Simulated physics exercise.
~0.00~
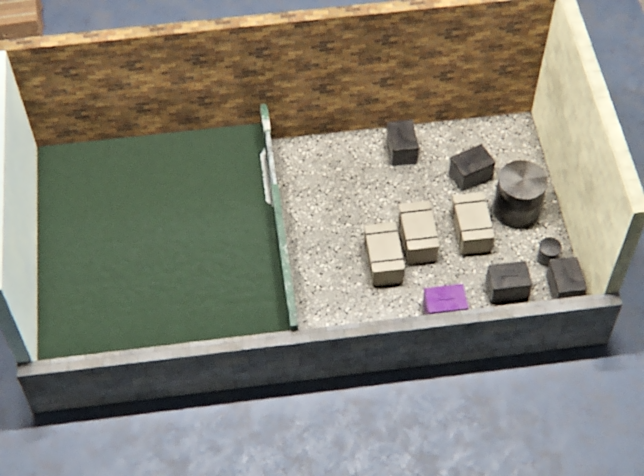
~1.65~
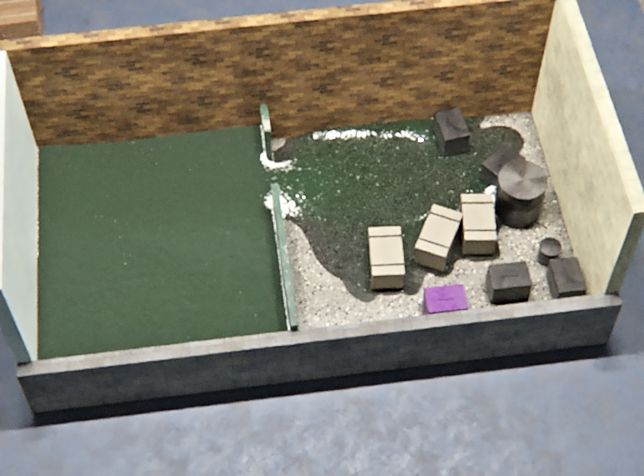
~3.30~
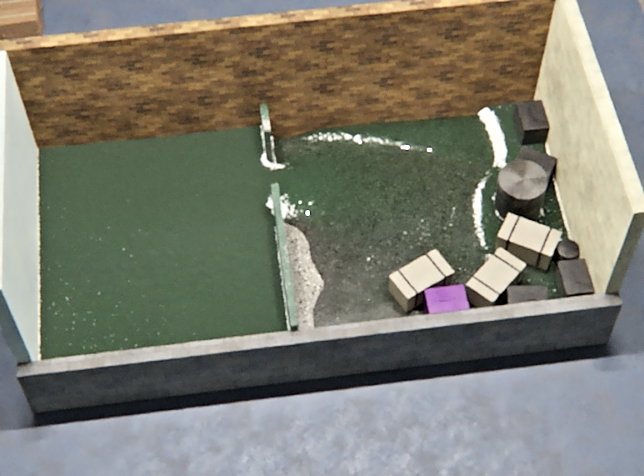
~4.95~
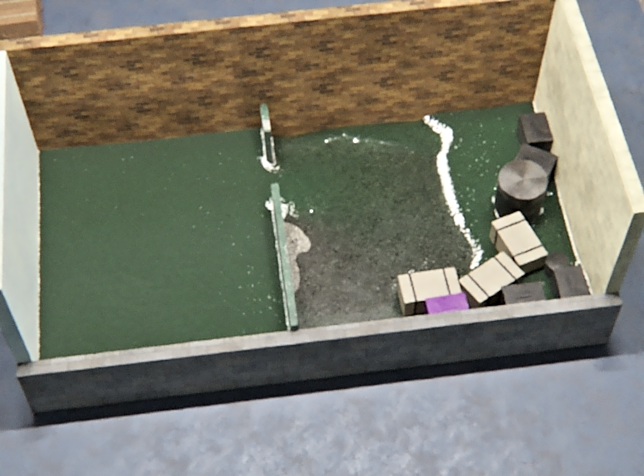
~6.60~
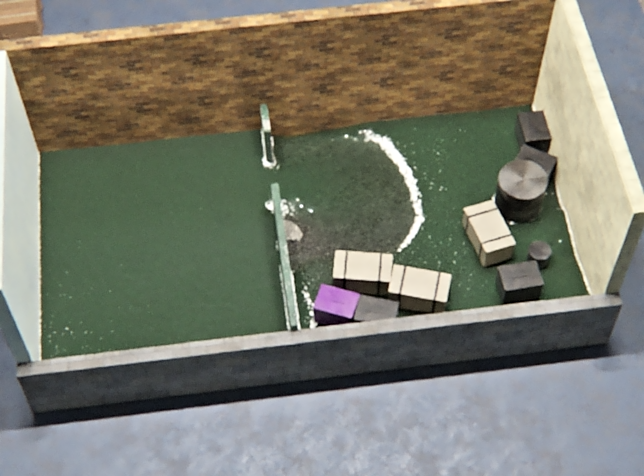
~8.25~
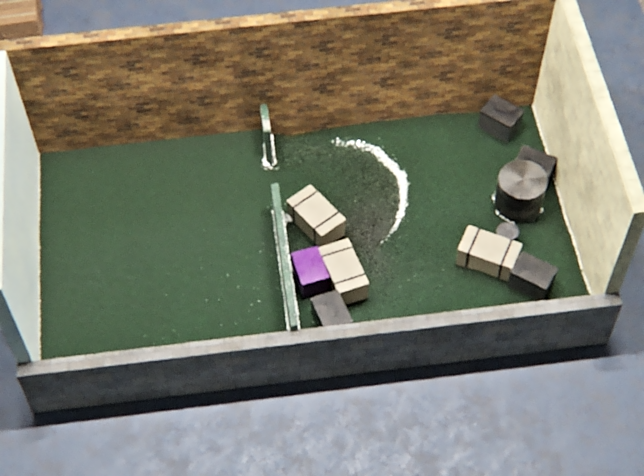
To begin with, dark green water fills the left side of a walled basement, while pale chests, dark boxes, a purple chest and a large round metal container stand on the dry, speckled floor at right. Water bursts through the gap in the divider and spreads, foaming, along the back. It shoves the pale chests toward the lower right corner as the purple one stays put. A white line of foam then curls back toward the divider. The purple chest drifts left with two pale ones, and finally rests close against the divider, far from its starting place, amid green water.
